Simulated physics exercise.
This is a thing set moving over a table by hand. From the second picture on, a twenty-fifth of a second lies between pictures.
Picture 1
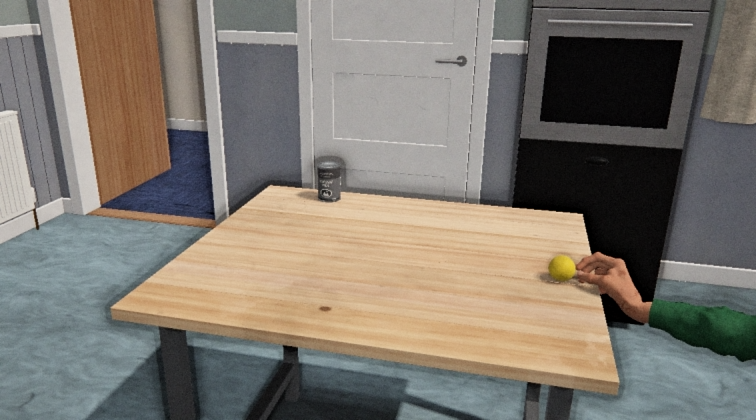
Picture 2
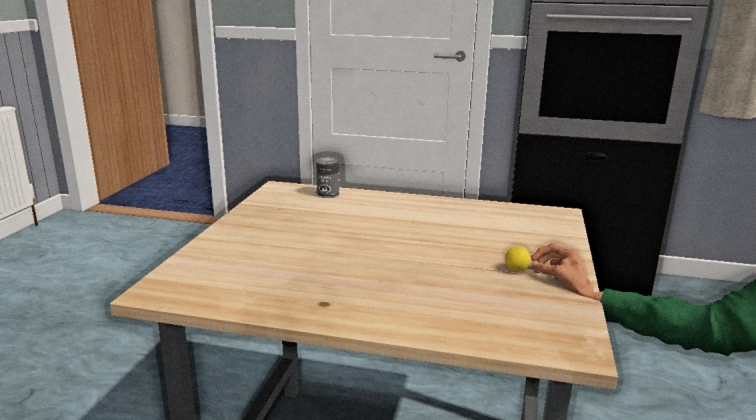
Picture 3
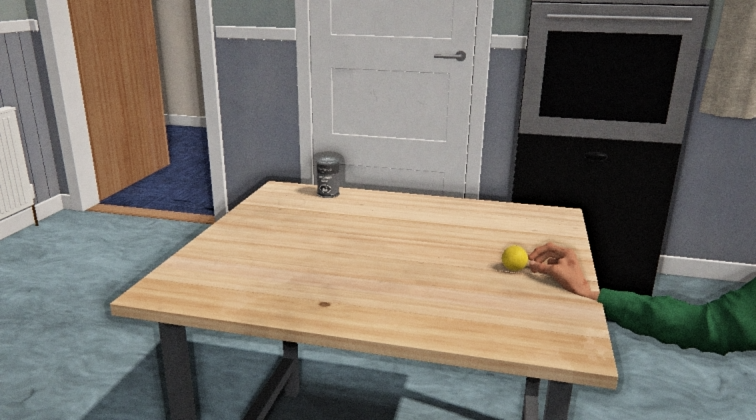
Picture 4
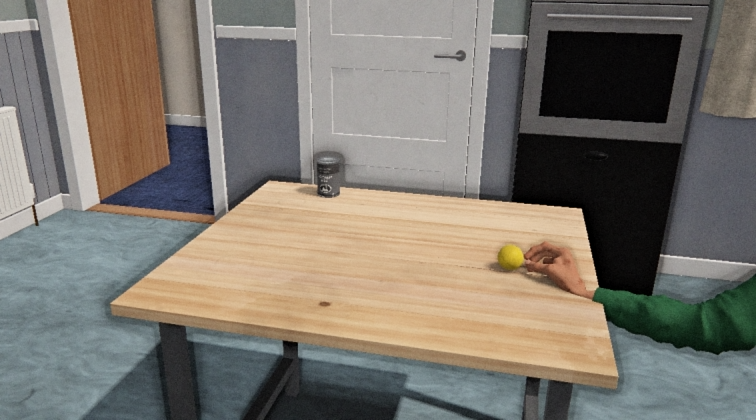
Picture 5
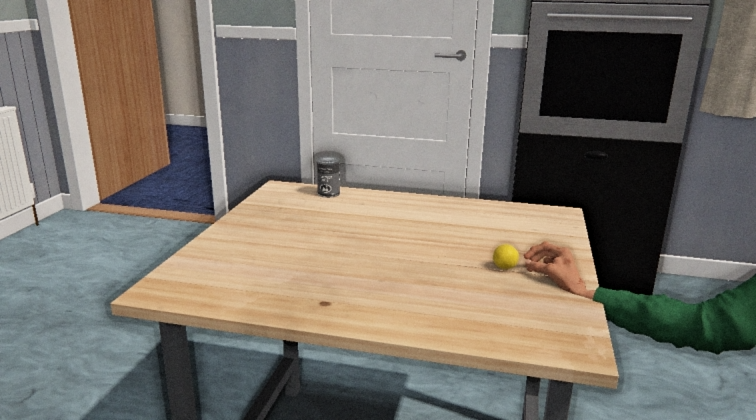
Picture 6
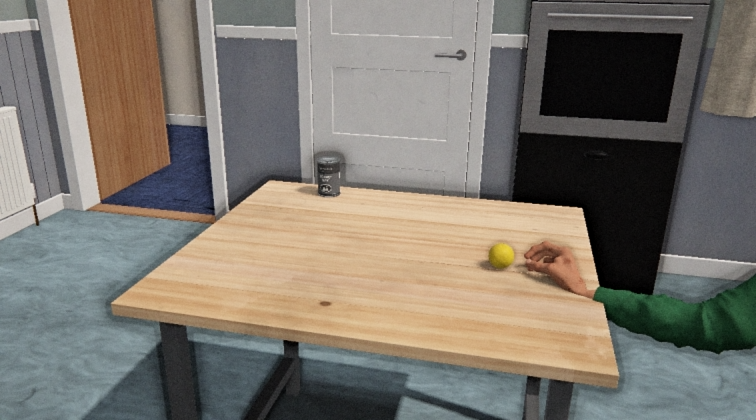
In a kitchen, a hand in a green sleeve moved a yellow lemon leftward across a wooden table, then let go, and the lemon rolled slowly a little farther left while a dark can stayed still.
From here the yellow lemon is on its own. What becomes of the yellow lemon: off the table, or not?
The yellow lemon stays on the table.
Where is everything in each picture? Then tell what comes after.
Under the hand; yellow lemon (562, 268), in the first frame.
Under the hand; yellow lemon (518, 259), in the second frame.
Under the hand; yellow lemon (515, 258), in the third frame.
Yellow lemon (510, 258), in the fourth frame.
Yellow lemon (506, 257), in the fifth frame.
Yellow lemon (501, 256) displaced a little, in the sixth frame.
Then, 0.20 s past the last view, yellow lemon displaced about its own width near (479, 254).
Then, 0.40 s past the last view, yellow lemon displaced well along near (460, 252).
Then, 0.70 s past the last view, yellow lemon displaced well along near (439, 249).
Then, 1.00 s past the last view, yellow lemon displaced well along near (424, 248).
Finally, moved from the start, yellow lemon. Final places as the last picture's camera would see them, yellow lemon near (416, 247).
